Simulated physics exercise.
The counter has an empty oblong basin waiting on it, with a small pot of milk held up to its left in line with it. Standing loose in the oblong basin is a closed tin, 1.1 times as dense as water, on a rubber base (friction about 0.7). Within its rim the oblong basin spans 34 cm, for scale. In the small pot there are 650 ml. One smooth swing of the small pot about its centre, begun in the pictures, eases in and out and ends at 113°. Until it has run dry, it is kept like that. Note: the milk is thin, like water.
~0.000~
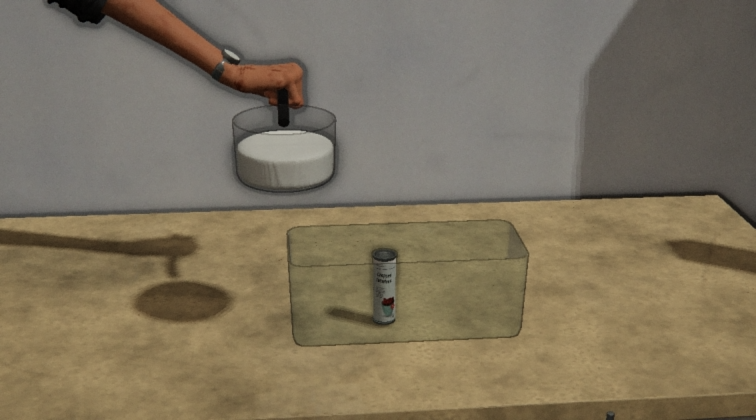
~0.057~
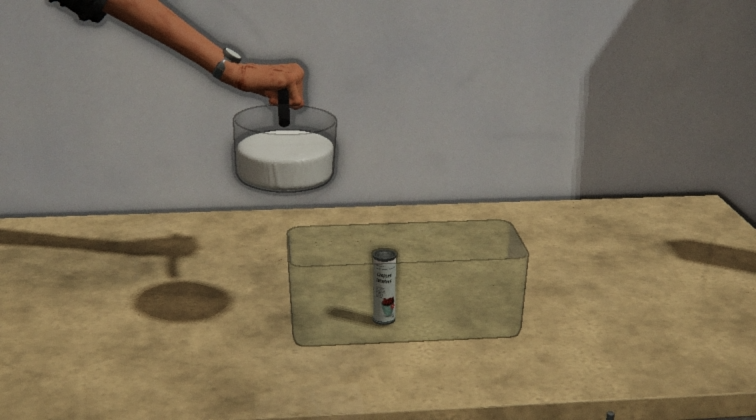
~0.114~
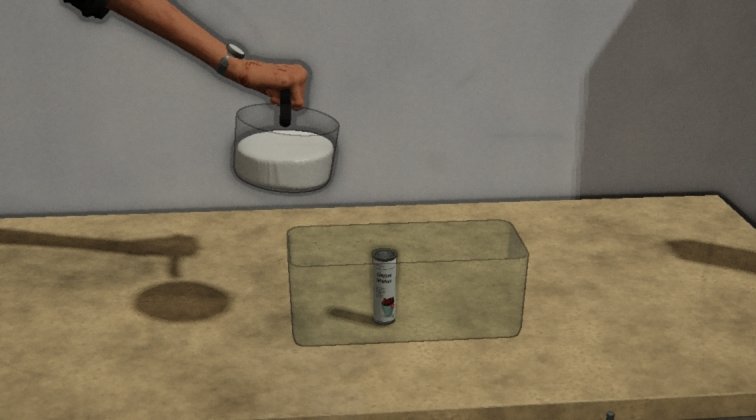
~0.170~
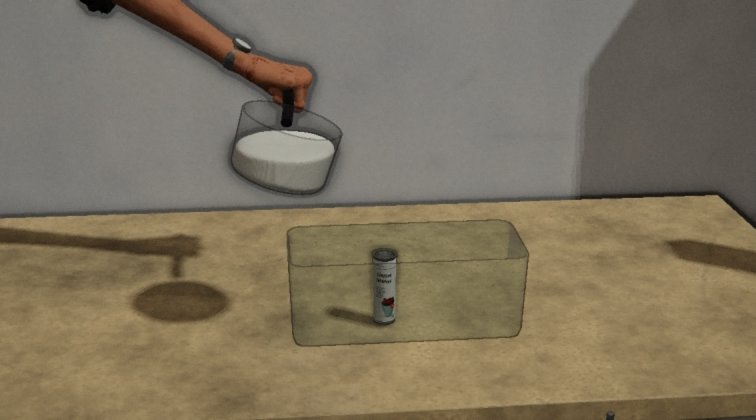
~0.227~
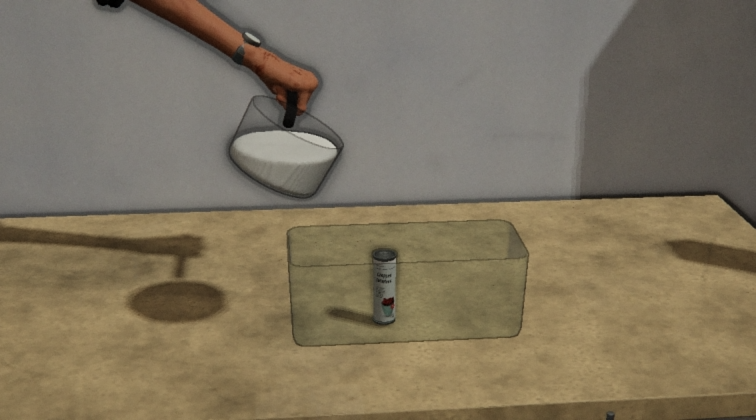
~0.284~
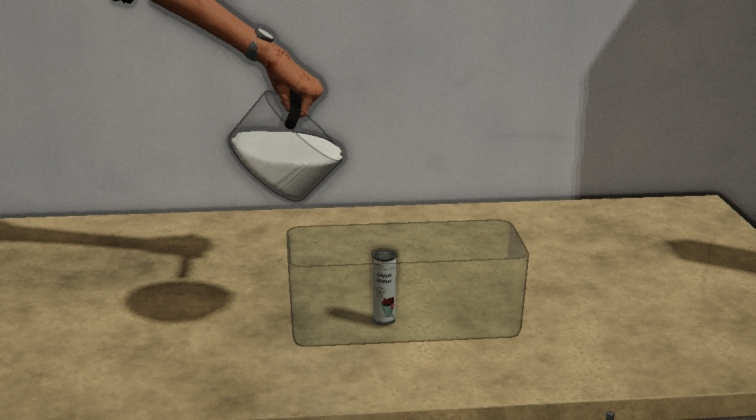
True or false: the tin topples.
True.
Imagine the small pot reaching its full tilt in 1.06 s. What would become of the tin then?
Holds steady.
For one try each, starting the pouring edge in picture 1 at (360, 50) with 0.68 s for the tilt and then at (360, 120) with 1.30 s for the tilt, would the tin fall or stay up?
In the first try it remains standing; in the second it remains standing.
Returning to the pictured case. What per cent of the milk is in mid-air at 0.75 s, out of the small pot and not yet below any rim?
Close to 9 in every hundred parts.
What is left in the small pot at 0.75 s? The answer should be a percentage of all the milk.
Remaining share: Approx. 5 %.
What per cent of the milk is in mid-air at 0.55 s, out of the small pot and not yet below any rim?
Share: Roughly 44 per cent.
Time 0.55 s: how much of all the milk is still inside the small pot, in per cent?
I'd estimate some 28 % remains.
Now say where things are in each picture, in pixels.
In the first frame, it leans 0°; its right rim is at (335, 119); the milk meets the walls at (237, 145) and (333, 143); the oblong basin's rim runs from (288, 248) to (520, 239); the tin's top is at (385, 257).
In the second frame, it leans 2°; its right rim is at (336, 121); the milk meets the walls at (237, 145) and (333, 143).
In the third frame, it leans 8°; its right rim is at (338, 126); the milk meets the walls at (237, 145) and (333, 144).
In the fourth frame, it leans 17°; its right rim is at (341, 134); the milk meets the walls at (236, 145) and (334, 145).
In the fifth frame, it leans 28°; its right rim is at (342, 145); the milk meets the walls at (232, 143) and (338, 146).
In the sixth frame, it leans 42°; its right rim is at (341, 158); the milk meets the walls at (231, 138) and (342, 149).
By 0.55 s the tilt is 104° and 29 per cent is still to pour; the tin stands where it began.
By 0.75 s the tilt is 113° and 5 per cent is still to pour; the tin leans 8°.
By 0.96 s the tilt is 113° and 0 per cent is still to pour; the tin leans 49°.
By 1.18 s the tilt is 113° and 0 per cent is still to pour; the tin lies on its side.
At rest the tin lies on its side.
